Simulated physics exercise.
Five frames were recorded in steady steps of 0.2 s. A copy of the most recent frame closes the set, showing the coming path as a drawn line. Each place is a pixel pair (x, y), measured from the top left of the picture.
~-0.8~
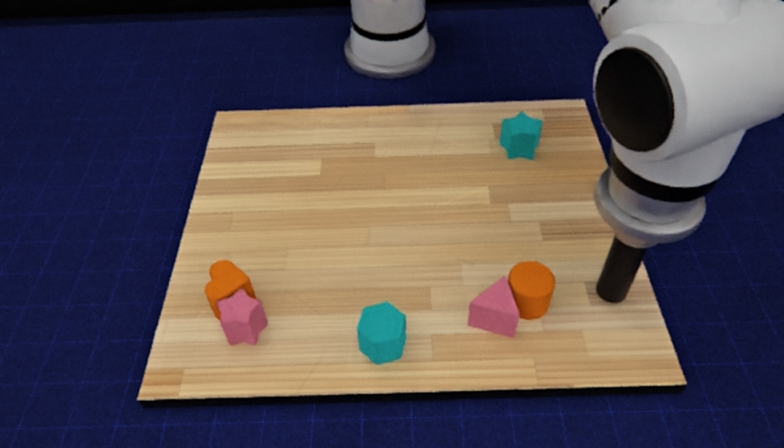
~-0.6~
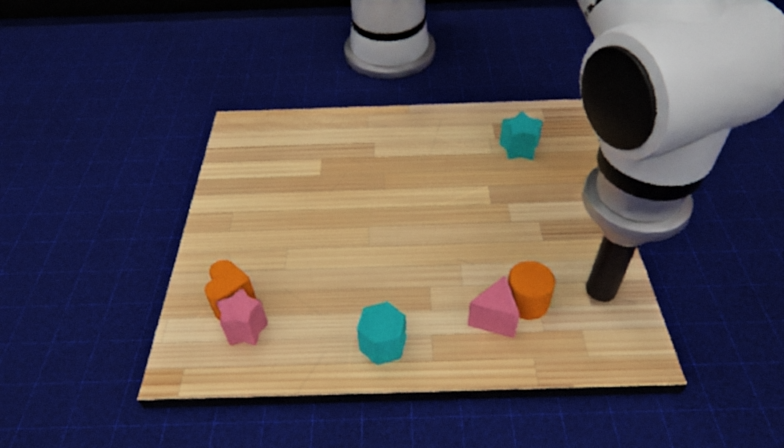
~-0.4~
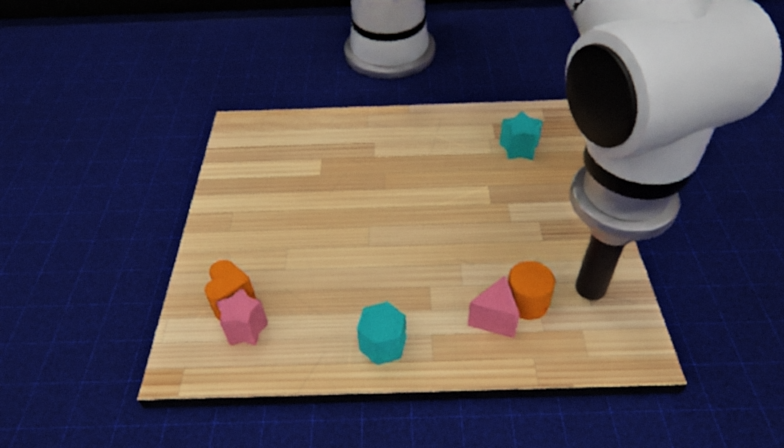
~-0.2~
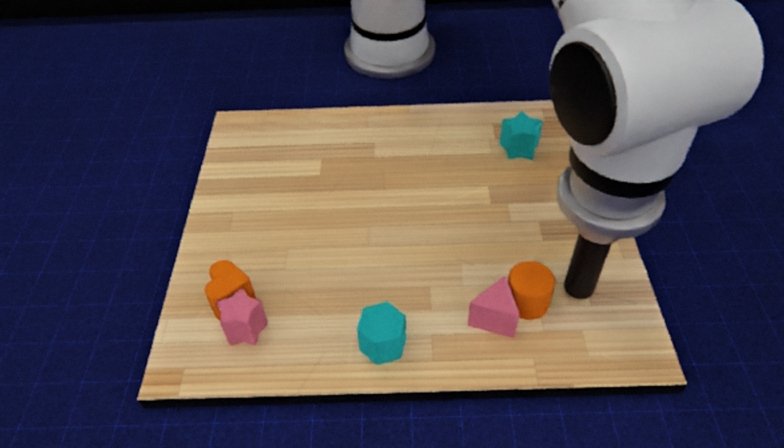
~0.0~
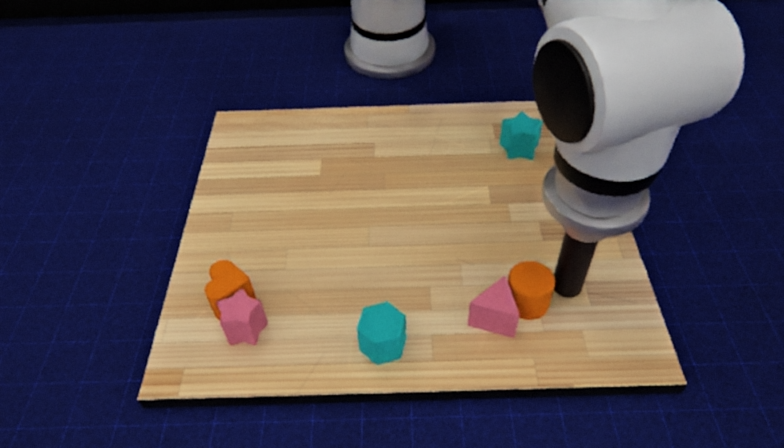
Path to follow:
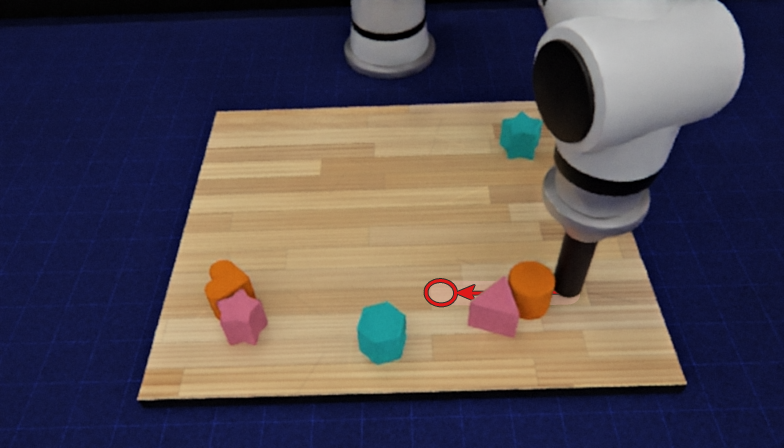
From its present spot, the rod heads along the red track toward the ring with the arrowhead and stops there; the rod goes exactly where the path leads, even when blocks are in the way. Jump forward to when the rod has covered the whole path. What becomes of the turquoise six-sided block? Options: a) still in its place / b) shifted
a - still in its place.
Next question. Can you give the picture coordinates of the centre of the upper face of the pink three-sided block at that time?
When the path ends, it will be at (454, 327).
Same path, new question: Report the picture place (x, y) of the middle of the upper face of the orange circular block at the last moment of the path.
The centre of its top face lies at (428, 299).
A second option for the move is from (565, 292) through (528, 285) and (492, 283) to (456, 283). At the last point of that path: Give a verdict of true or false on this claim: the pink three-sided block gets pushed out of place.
True - the claim holds.
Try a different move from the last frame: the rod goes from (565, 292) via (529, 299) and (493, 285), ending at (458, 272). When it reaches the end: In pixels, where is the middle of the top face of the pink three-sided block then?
I expect it at (461, 312).
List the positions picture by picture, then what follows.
In the first frame, lower end of the rod (611, 291), tops of blocks, turquoise six-sided block (381, 322), pink three-sided block (498, 297), orange circular block (532, 278).
In the second frame, rod (601, 290), blocks as before.
In the third frame, rod (591, 289), blocks as before.
In the fourth frame, rod (579, 287), blocks as before.
In the fifth frame, rod (567, 286), turquoise six-sided block (381, 322), pink three-sided block (498, 297), orange circular block (532, 278).
The drawn path runs from (565, 292) directly to (441, 293).
On the path given first. One third of the way, rod (524, 287); pink three-sided block (475, 308), turned 55° anticlockwise; orange circular block (493, 281).
Two thirds of the way, rod (482, 287); pink three-sided block (458, 323), turned 85° anticlockwise; orange circular block (455, 290).
At the end, rod (441, 286); turquoise six-sided block not moved; pink three-sided block (454, 327), turned 100° anticlockwise; orange circular block (428, 299).
